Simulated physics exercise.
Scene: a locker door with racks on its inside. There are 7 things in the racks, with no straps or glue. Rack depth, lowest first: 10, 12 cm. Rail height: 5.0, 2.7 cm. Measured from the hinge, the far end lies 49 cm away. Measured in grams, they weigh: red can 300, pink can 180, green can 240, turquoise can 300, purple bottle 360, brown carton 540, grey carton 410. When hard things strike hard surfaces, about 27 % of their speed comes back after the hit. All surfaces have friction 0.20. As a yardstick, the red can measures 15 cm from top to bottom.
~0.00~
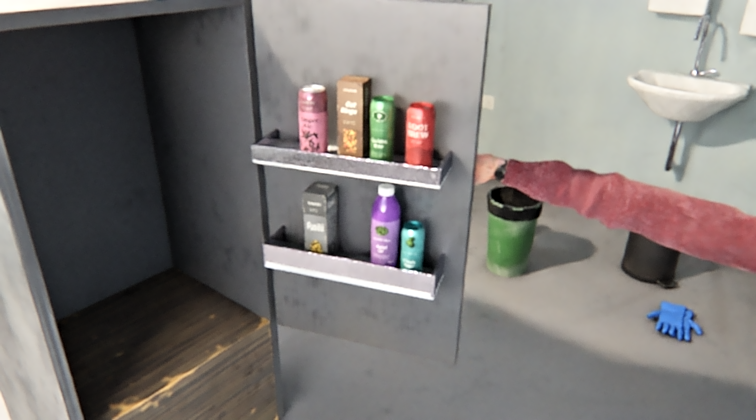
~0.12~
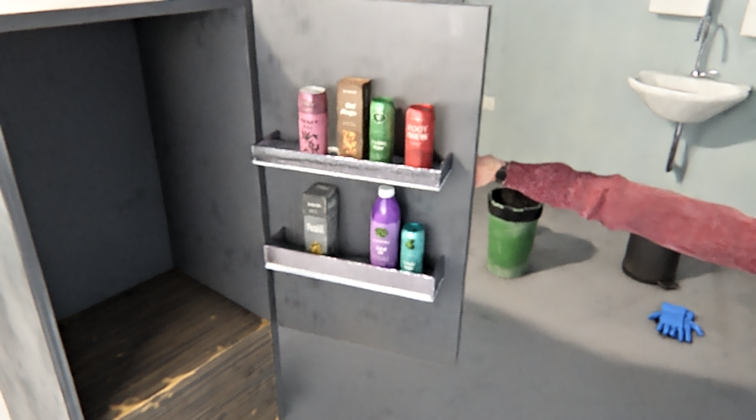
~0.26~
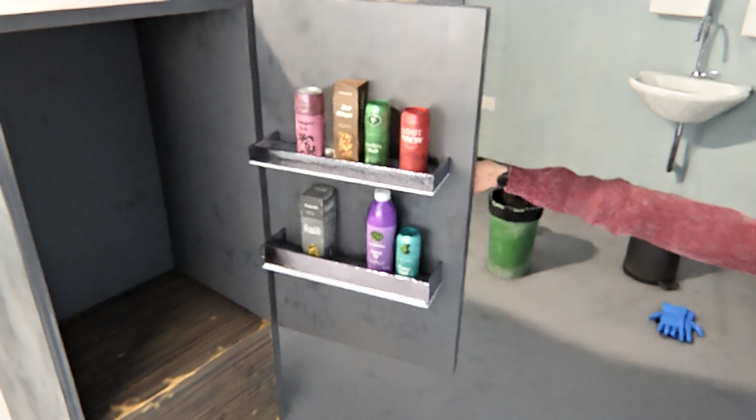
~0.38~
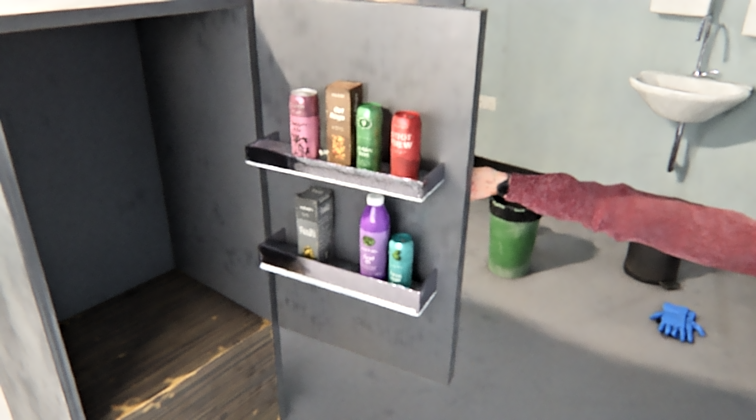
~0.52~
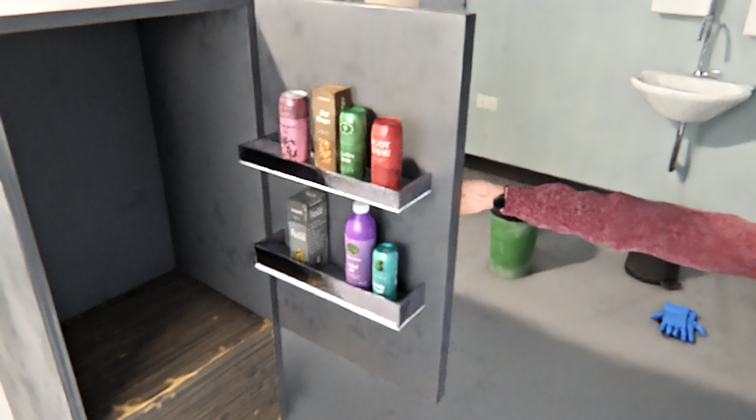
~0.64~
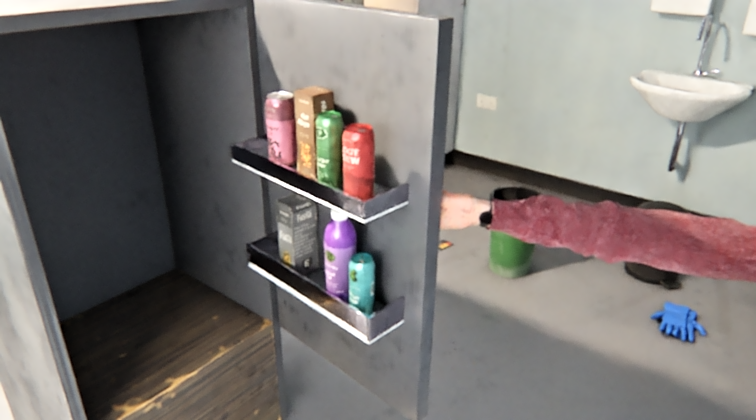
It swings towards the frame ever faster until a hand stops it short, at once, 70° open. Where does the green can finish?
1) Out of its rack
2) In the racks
Out of its rack (1).
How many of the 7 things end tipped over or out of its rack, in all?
The answer: 2.
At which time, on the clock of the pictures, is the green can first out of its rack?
That comes at close to 1.0 seconds.
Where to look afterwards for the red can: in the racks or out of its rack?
Red can: Goes out of bounds.
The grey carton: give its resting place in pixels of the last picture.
Roughly at (273, 240) in the last picture.
Around 1.04 s, door at 70°; green can now out of its rack; red can on its side; brown carton shifted 3 cm.
Around 1.44 s, door at 70°; red can now out of its rack; brown carton shifted 3 cm; purple bottle shifted 2 cm.
Around 1.64 s, door at 70°; brown carton shifted 3 cm; grey carton shifted 2 cm; turquoise can shifted 2 cm.
Finally (1.9 s), out of its rack, red can and green can; the other 5 still in place (within 5 cm).
